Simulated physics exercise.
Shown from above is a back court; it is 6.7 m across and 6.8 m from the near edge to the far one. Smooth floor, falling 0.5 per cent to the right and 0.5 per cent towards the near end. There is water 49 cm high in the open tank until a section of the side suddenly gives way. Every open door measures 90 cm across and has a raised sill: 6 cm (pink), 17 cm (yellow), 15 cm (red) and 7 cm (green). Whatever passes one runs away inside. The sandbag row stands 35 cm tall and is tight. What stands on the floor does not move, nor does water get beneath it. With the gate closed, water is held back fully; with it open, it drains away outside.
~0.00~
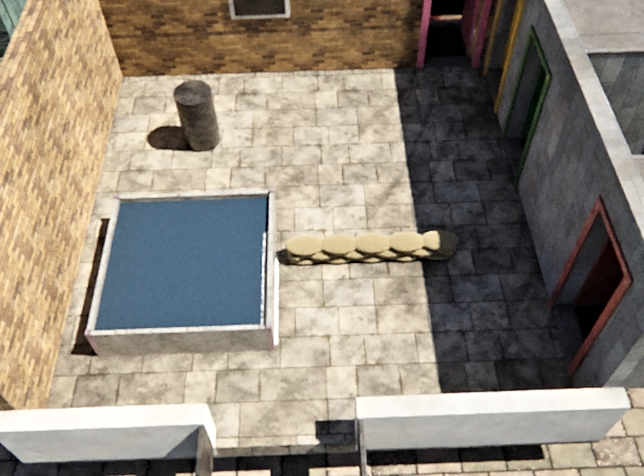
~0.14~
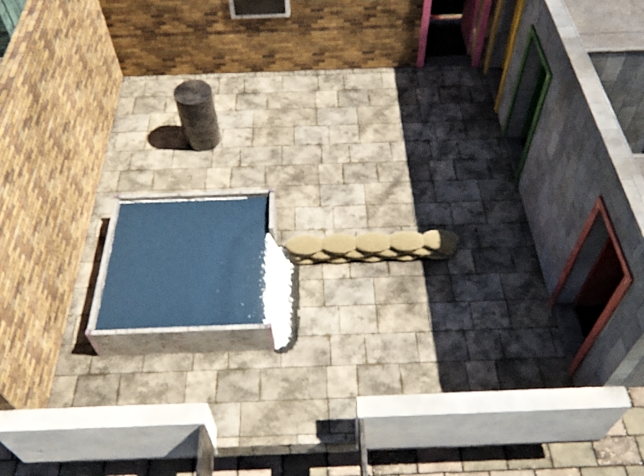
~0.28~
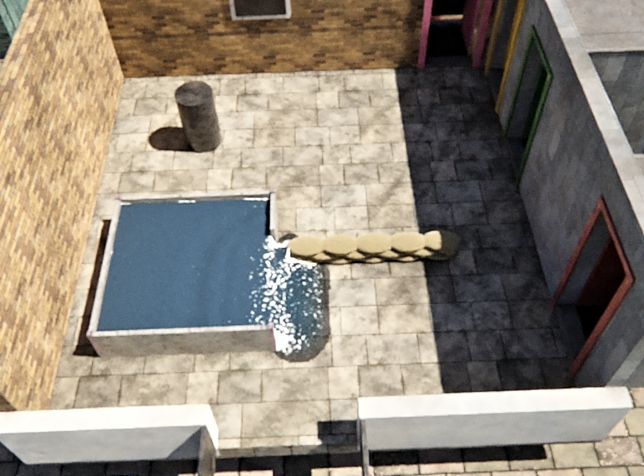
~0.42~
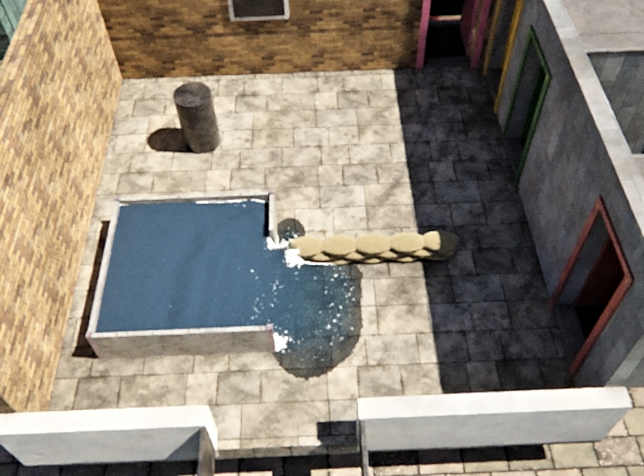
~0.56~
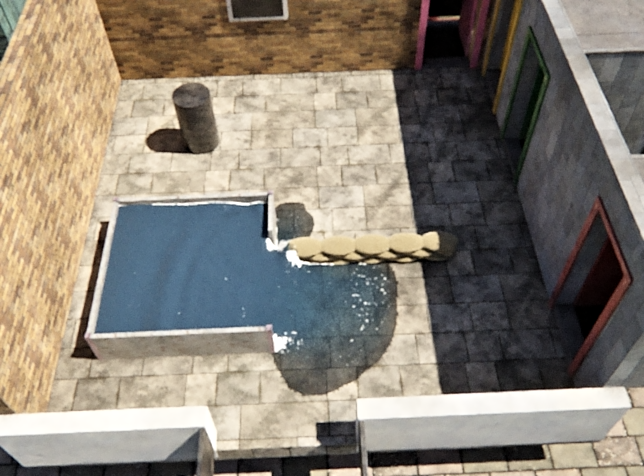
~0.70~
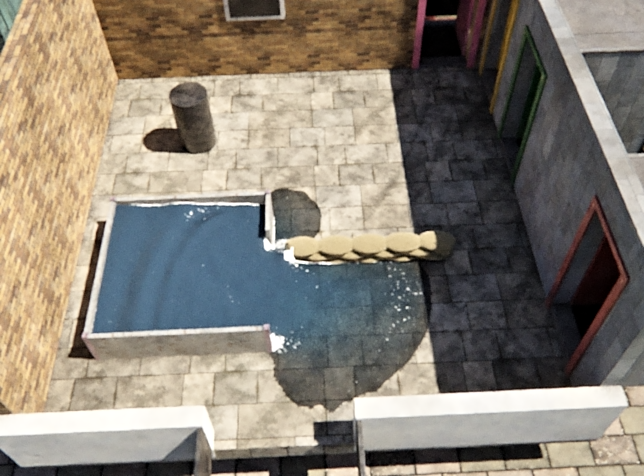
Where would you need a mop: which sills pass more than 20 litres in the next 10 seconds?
In the end for the pink door I'd say above the limit; for the yellow door I'd say within the limit; for the red door I'd say above the limit; for the green door I'd say within the limit.
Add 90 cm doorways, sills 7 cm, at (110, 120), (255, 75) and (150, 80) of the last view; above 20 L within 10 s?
Note, doorways in listed order: Stays short, stays short, stays short.
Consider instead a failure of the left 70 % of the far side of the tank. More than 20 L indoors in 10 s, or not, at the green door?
Against that limit: Green past it.
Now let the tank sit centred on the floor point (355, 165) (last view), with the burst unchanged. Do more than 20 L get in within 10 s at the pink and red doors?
Well, pink ends up beyond the mark and red ends up inside the mark.
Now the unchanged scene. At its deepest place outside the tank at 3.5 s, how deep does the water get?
Some 28 cm deep.
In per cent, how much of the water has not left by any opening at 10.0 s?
About 84 per cent.
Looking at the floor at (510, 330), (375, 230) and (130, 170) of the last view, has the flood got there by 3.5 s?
First spot submerged, second not yet wet, third not yet wet.
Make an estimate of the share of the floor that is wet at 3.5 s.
I'd guess around 30 %.
After 1.4 s water covers 25 % of the floor and is deepest (29 cm) near (275, 324); pink door not reached, yellow door not reached, red door not reached, green door not reached.
After 2.2 s water covers 30 % of the floor and is deepest (42 cm) near (563, 400); pink door not reached, yellow door not reached, red door 24 cm at the sill, 10 L in, green door not reached.
After 3.5 s water covers 30 % of the floor and is deepest (28 cm) near (549, 348); pink door not reached, yellow door not reached, red door 29 cm at the sill, 84 L in, green door 4 cm at the sill, 0 L in.
After 6.0 s water covers 50 % of the floor and is deepest (18 cm) near (378, 286); pink door 13 cm at the sill, 6 L in, yellow door 3 cm at the sill, 0 L in, red door 12 cm at the sill, 130 L in, green door 7 cm at the sill, 0 L in.
After 10.0 s water covers 80 % of the floor and is deepest (12 cm) near (553, 414); pink door 6 cm at the sill, 50 L in, yellow door 7 cm at the sill, 0 L in, red door 11 cm at the sill, 130 L in, green door 5 cm at the sill, 0 L in.
